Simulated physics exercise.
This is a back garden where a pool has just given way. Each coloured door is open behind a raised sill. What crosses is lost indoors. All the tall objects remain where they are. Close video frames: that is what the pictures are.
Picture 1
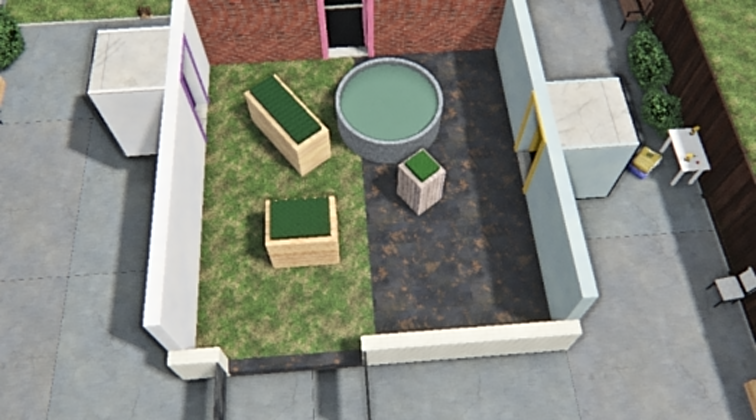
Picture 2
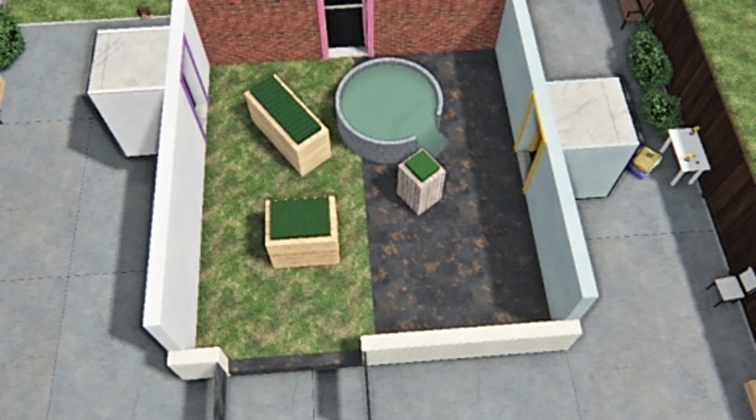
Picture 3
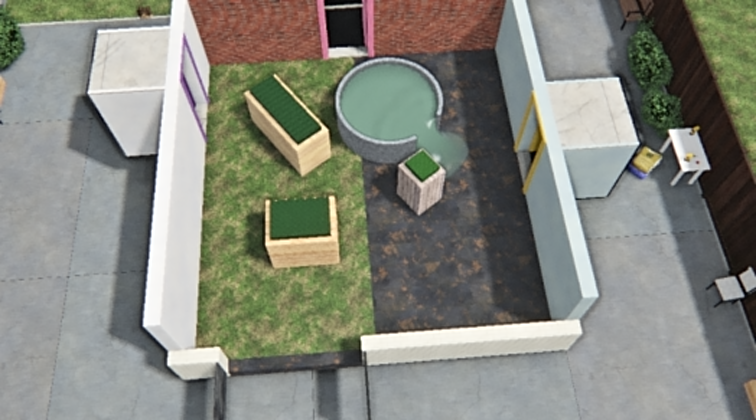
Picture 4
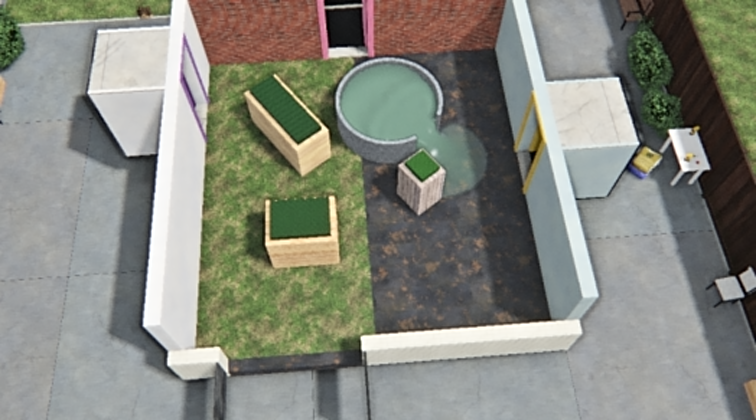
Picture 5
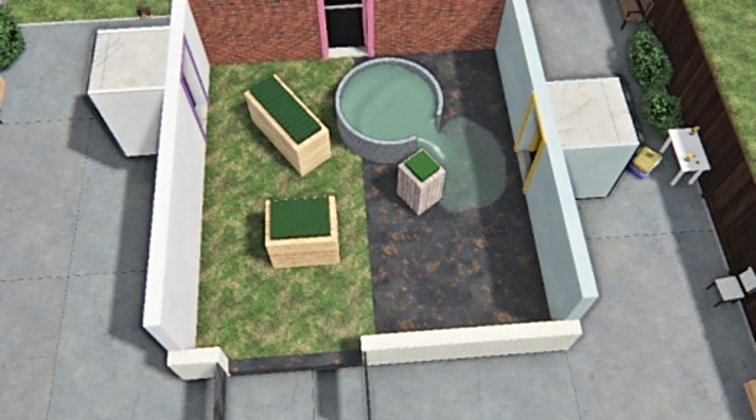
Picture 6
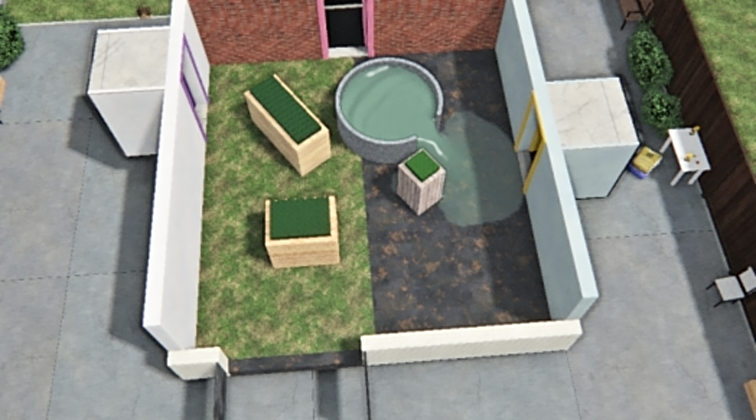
The clip shows a walled back garden where a round pool, whole at first, opens at its lower right side, and water pours out past a wooden planter, spreading across the dark paving toward the right wall.
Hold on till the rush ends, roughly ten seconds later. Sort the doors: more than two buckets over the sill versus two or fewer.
Sorted by door: Yellow door - more than two; pink door - two or fewer; purple door - two or fewer.
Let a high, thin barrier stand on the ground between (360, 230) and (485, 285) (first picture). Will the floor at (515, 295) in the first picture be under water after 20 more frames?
That spot is swamped.
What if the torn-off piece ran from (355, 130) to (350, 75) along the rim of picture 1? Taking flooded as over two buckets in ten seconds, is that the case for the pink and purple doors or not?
In short: Pink door exceeds the limit, purple door exceeds the limit.
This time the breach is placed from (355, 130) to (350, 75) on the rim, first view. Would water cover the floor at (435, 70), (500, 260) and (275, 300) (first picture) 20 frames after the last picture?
Taken one by one: Sodden, then unaffected, then unaffected.
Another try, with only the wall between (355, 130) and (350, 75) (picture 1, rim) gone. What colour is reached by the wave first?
I'd say the door marked pink.
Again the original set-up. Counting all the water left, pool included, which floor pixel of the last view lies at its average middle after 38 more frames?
Roughly at (424, 201).
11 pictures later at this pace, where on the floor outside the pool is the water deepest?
Roughly at (554, 334).
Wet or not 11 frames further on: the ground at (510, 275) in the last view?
That spot will be soaked.
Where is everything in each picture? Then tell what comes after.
The first frame shows the pool at (389, 102) is whole and still.
In the second frame, the front is at (442, 136), out from the gap at (427, 140).
In the third frame, water pours out at (427, 141) and has run to (465, 151).
In the fourth frame, the front is at (480, 175), out from the gap at (427, 141).
In the fifth frame, water pours out at (427, 141) and has run to (501, 189).
In the sixth frame, the front is at (518, 201), out from the gap at (427, 140).
A moment on, water covers 20 % of the floor; the yellow door over two buckets in, the pink door not reached, the purple door not reached.
Next, water covers 25 % of the floor; the yellow door far over two buckets in, the pink door not reached, the purple door not reached.
Then, water covers 35 % of the floor; the yellow door far over two buckets in, the pink door not reached, the purple door not reached.
Later, water covers 55 % of the floor; the yellow door far over two buckets in, the pink door not reached, the purple door not reached.
In the end, water covers 75 % of the floor; the yellow door far over two buckets in, the pink door wet at the sill, nothing in, the purple door not reached.
